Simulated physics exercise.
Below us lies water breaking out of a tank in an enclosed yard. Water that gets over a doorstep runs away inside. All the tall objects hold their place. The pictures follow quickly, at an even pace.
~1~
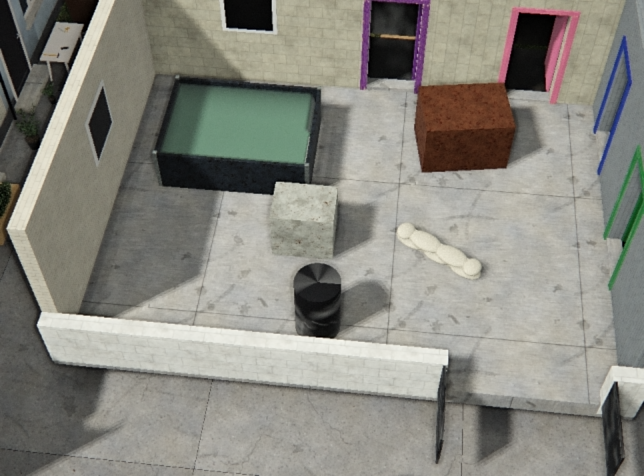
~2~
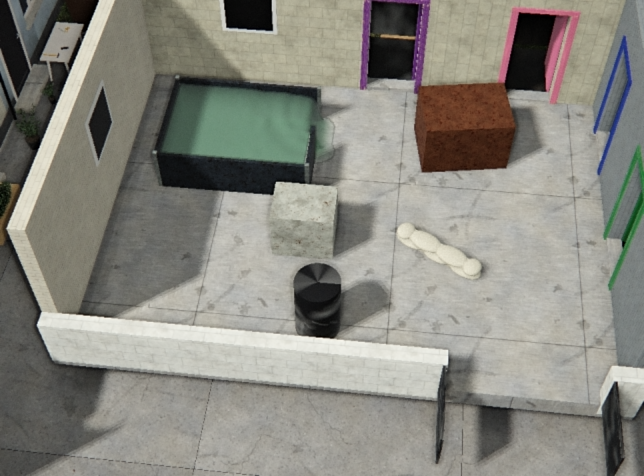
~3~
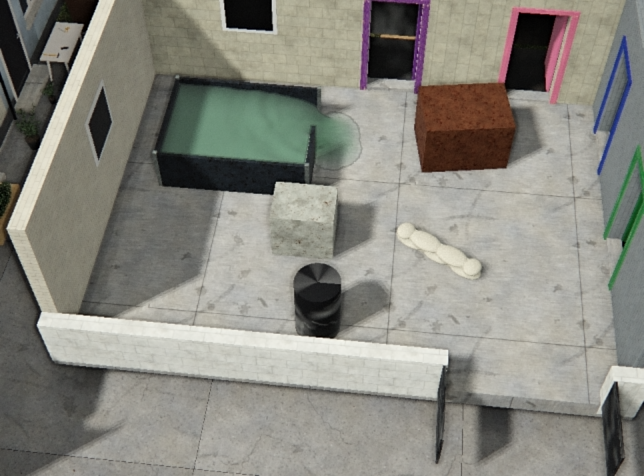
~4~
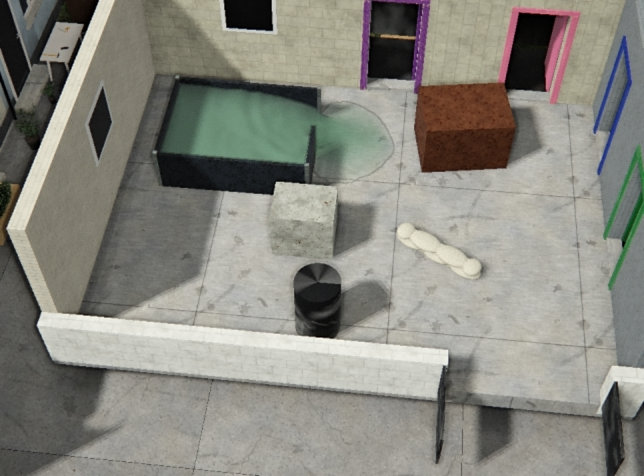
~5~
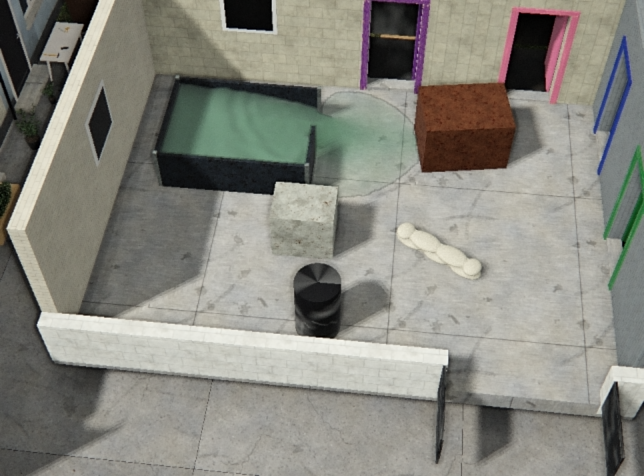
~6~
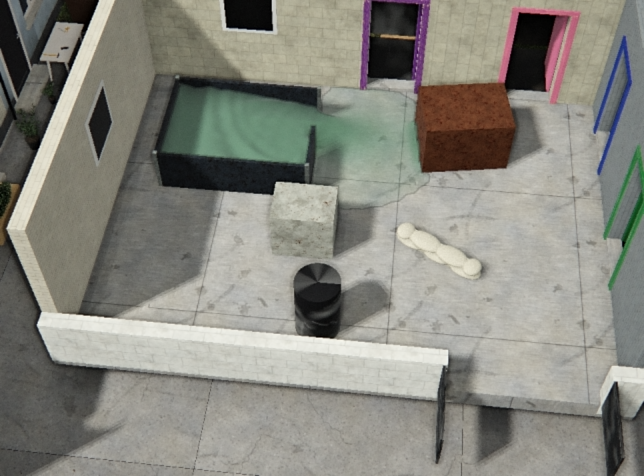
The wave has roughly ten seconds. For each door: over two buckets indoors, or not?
The pink door floods; the green door floods; the purple door floods; the blue door floods.
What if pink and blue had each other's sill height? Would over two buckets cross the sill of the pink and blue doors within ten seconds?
Then: Pink takes less; blue lets more in.
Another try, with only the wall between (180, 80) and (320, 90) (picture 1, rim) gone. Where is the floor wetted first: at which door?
That is the door marked purple.
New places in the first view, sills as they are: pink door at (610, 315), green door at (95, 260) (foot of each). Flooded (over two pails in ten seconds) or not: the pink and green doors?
Pink takes more; green holds.
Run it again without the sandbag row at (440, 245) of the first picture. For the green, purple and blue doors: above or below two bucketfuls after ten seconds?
In short: Green stays under; purple takes more; blue goes over.
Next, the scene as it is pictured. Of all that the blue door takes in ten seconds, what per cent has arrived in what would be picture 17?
Near 0 in a hundred.
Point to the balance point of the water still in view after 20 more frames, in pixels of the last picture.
I would point to (350, 162).
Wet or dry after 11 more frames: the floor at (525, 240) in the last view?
At that place: Under water.
A moment on, water covers 15 % of the floor; the pink door wet at the sill, nothing in, the green door not reached, the purple door under two buckets in, the blue door not reached.
Next, water covers 25 % of the floor; the pink door wet at the sill, nothing in, the green door not reached, the purple door over two buckets in, the blue door not reached.
Then, water covers 45 % of the floor; the pink door under two buckets in, the green door under two buckets in, the purple door far over two buckets in, the blue door under two buckets in.
Later, water covers 65 % of the floor; the pink door over two buckets in, the green door over two buckets in, the purple door far over two buckets in, the blue door over two buckets in.
In the end, water covers 80 % of the floor; the pink door over two buckets in, the green door over two buckets in, the purple door far over two buckets in, the blue door over two buckets in.
